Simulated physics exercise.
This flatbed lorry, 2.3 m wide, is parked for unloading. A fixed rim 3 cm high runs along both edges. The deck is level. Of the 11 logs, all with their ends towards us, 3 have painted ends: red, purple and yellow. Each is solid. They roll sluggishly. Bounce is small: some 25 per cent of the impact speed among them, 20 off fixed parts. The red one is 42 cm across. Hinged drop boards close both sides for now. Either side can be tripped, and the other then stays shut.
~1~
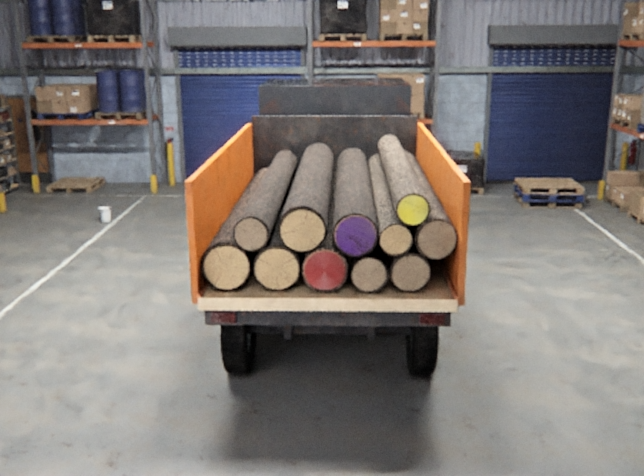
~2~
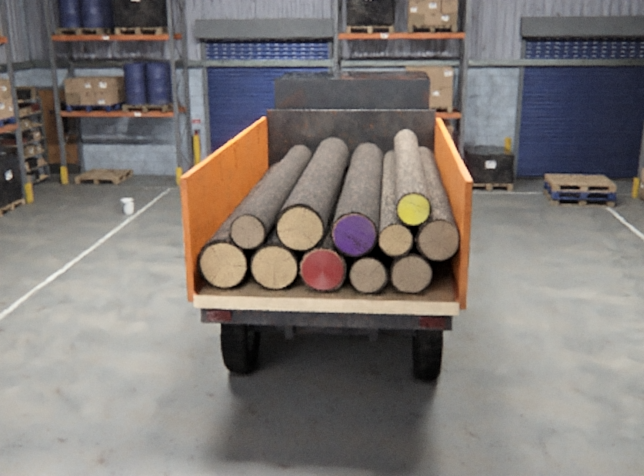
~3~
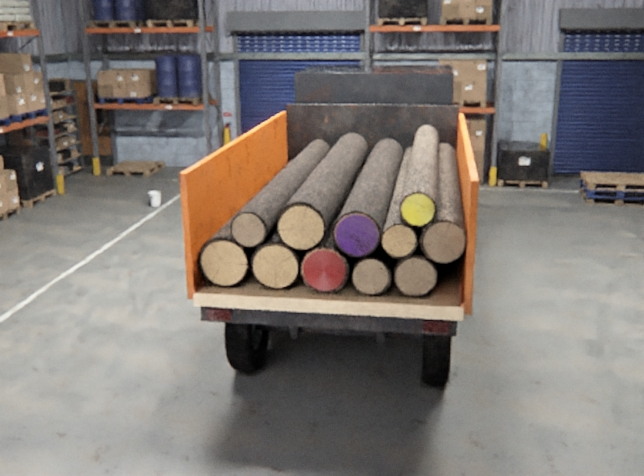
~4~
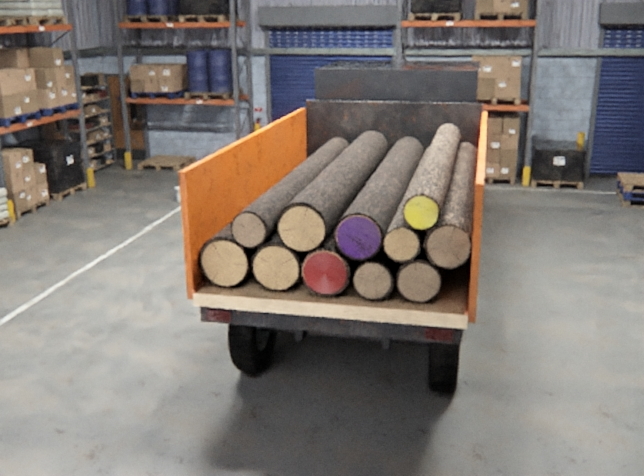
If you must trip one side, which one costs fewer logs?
Choose the left-hand side; it costs 0 where the other costs 2.
With the left side gone, after 0.6 s, red is on the deck, 115 cm from the left edge; purple is up on others, 90 cm from the right edge; yellow is up on others, 40 cm from the right edge; 0 of 11 are off.
With the left side gone, finally, red is on the deck, 115 cm from the left edge; purple is up on others, 90 cm from the right edge; yellow is up on others, 40 cm from the right edge; 0 of 11 are off.
With the right side gone, after 0.7 s, red is on the deck, 115 cm from the left edge; purple is up on others, 90 cm from the right edge; yellow is up on others, 10 cm from the right edge, rolling right; 1 of 11 is off.
With the right side gone, finally, red is on the deck, 115 cm from the left edge; purple is up on others, 90 cm from the right edge; yellow is down on the right; 2 of 11 are off.
